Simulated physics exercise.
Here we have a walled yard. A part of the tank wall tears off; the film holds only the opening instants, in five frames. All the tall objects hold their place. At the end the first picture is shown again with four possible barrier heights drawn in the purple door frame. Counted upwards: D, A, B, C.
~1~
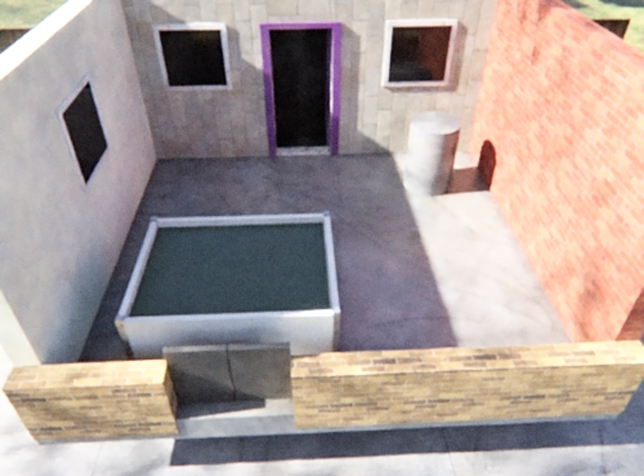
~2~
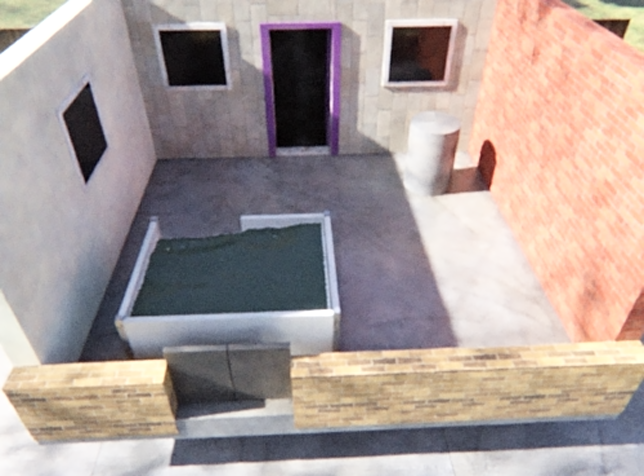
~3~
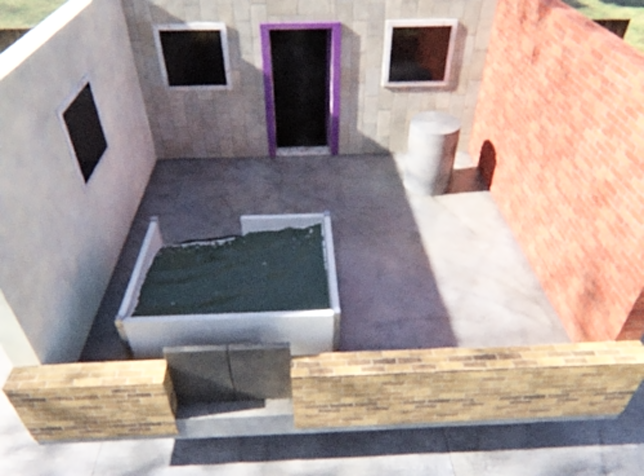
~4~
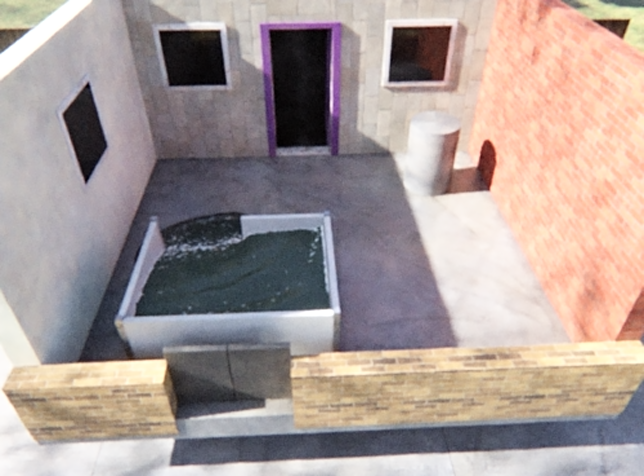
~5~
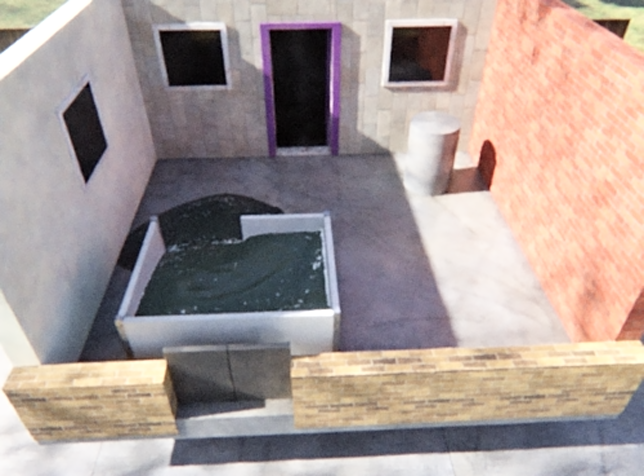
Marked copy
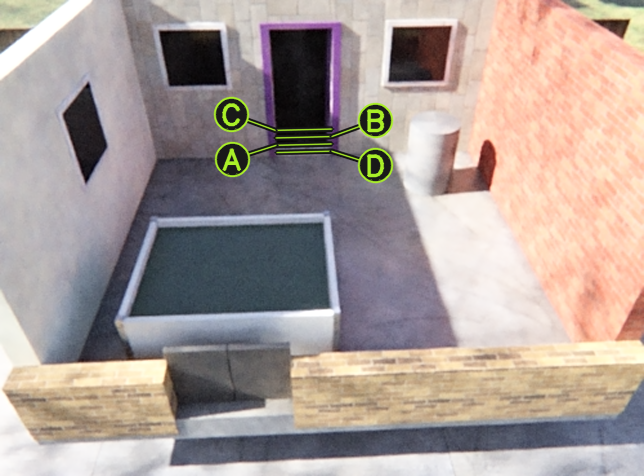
Dark water sloshing in a white-walled tank as its back wall opens, then spreading over the ground behind in a walled yard.
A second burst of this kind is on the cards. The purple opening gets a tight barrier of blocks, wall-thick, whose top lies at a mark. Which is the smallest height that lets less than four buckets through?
I would pick height A.
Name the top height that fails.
It is D.
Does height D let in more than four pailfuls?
Yes, that goes wrong.
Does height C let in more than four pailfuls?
No.
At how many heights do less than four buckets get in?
Three of them.
On the marked copy, A at (304, 144); B at (303, 137); C at (303, 129); D at (304, 151); from the bottom up D, A, B, C.
With A, a splash gets over, under a bucket.
With B, nothing gets over.
With C, nothing gets over.
With D, about 11 bucketfuls get in.
